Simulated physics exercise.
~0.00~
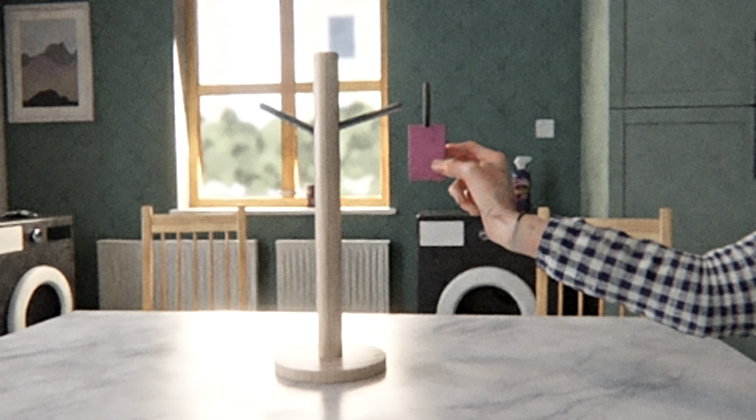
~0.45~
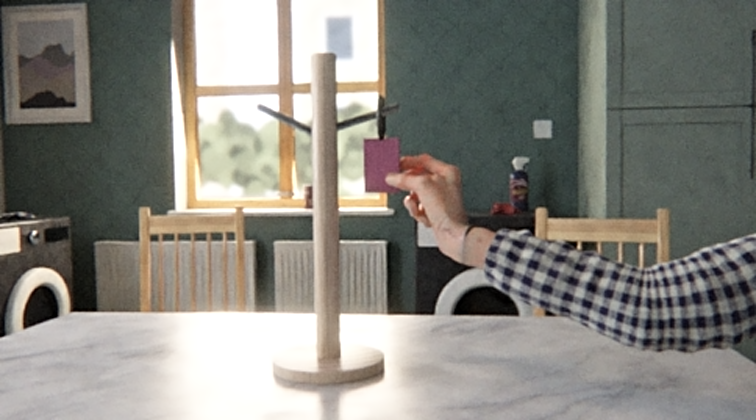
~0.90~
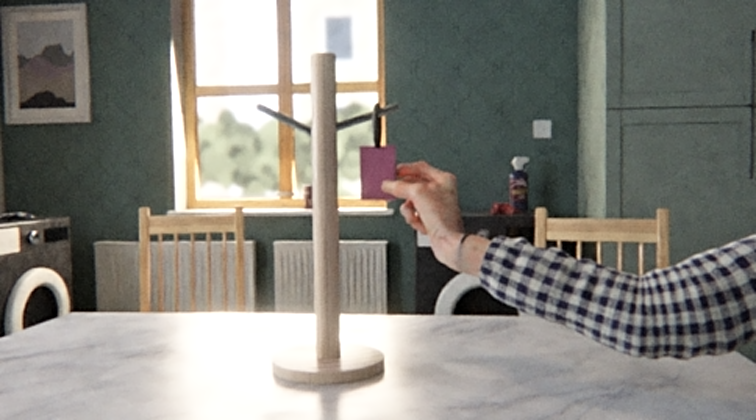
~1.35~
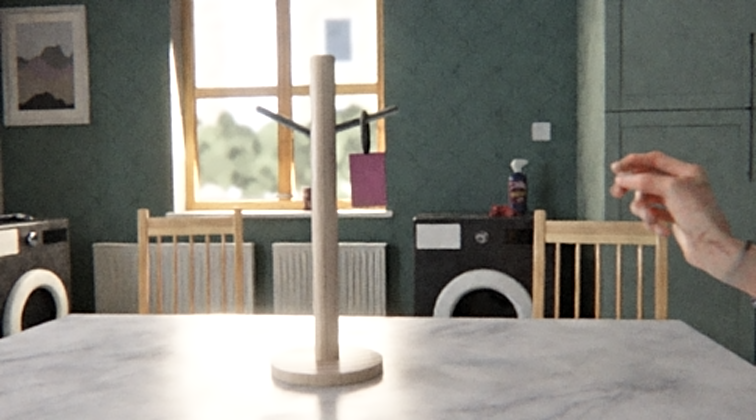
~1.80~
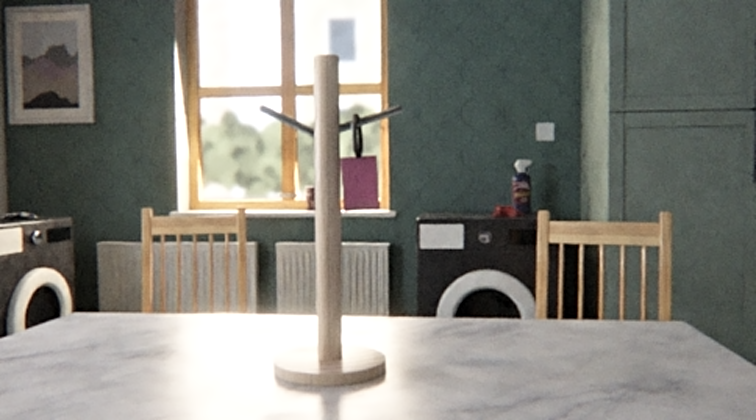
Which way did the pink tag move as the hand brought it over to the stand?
The pink tag moved to the left, toward the stand.
